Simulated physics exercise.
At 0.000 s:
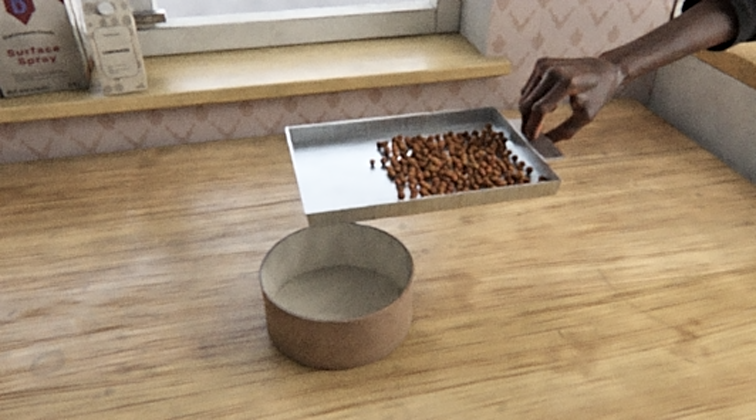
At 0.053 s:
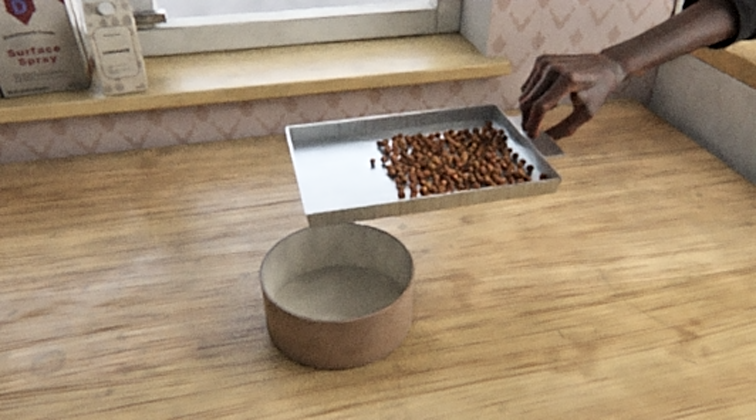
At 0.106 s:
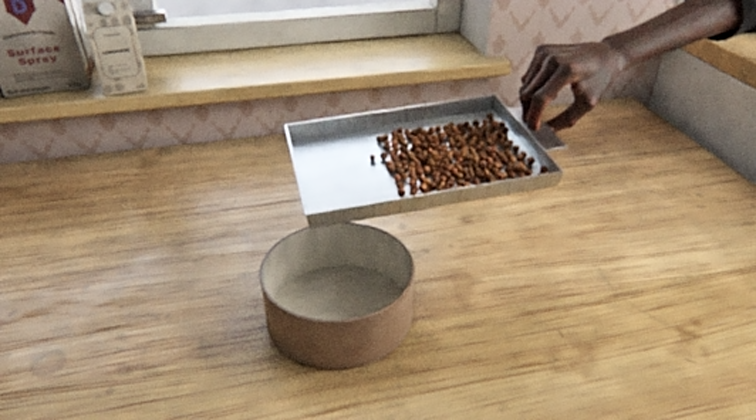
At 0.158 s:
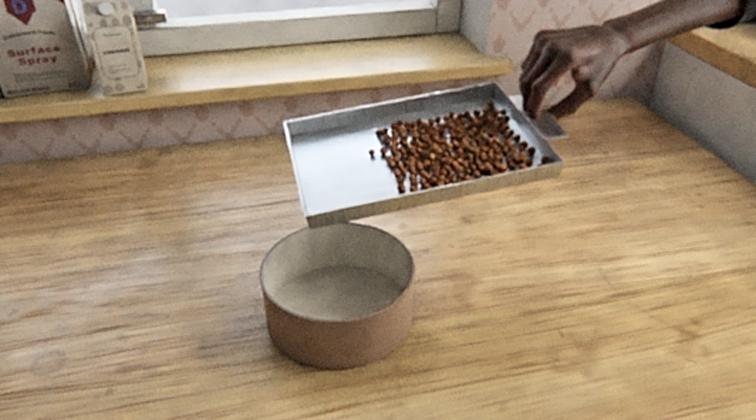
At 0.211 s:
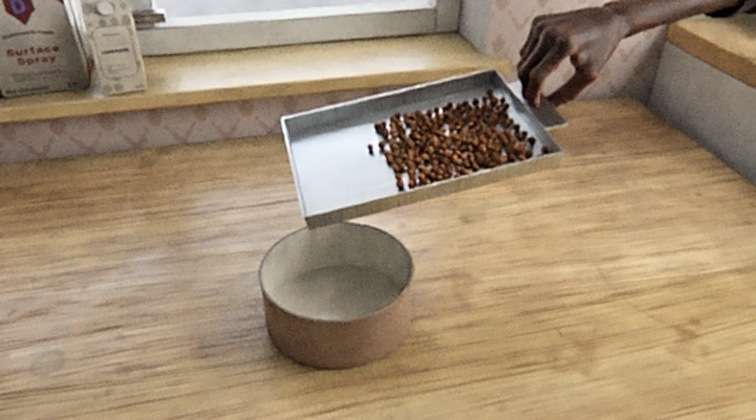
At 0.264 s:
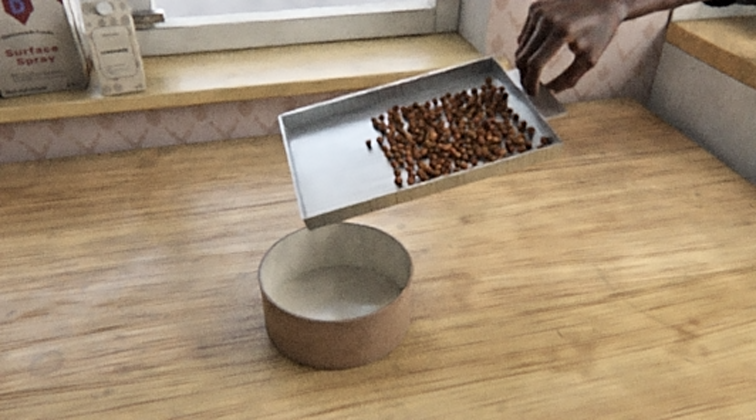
A shallow silver tray is slowly tilted by a hand at its right end, above a pale wooden counter seen from a raised angle near a window and pink patterned wall. Small reddish-brown balls sit clustered toward its right side, over a round brown pot, with packages on the sill at left. The hand lifts the right end steadily higher while the balls keep their places on the tray, and the pot and camera stay still.
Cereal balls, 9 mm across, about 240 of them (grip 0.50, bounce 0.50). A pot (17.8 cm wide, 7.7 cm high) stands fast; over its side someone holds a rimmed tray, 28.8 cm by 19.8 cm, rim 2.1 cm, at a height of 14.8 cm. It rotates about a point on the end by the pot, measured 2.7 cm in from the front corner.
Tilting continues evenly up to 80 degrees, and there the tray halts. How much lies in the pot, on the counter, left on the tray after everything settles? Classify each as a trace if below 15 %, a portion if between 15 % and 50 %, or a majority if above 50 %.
Pot: A trace. Counter: A trace. Tray: A majority.
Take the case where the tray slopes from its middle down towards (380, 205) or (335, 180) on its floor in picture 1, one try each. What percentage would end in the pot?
About 5 per cent on the first try and 5 per cent on the second.
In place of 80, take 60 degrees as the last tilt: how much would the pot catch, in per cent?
Estimated share: About 5 %.
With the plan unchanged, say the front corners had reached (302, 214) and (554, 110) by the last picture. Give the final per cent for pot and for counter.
You'd end with pot at 5 and counter at 35.
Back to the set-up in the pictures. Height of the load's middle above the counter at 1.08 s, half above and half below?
The halfway mark is near 22 cm.
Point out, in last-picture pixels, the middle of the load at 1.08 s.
Estimated centre of load: Around (325, 165).
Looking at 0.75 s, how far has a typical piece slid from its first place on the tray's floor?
Displacement on the tray: Roughly 11 cm.
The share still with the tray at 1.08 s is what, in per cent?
Roughly 95 percent of the load, I'd say.
After 0.75 s, tilt 45 degrees; the tray holds 100 %, the pot 0 %.
Then, at 1.08 s, tilt 66 degrees; the tray holds 95 %, the pot 0 %.
Then, at 1.50 s, tilt 80 degrees; the tray holds 95 %, the pot 5 %.
By 2.2 s all is still; pot 5 %, counter 0 %, tray 90 %.
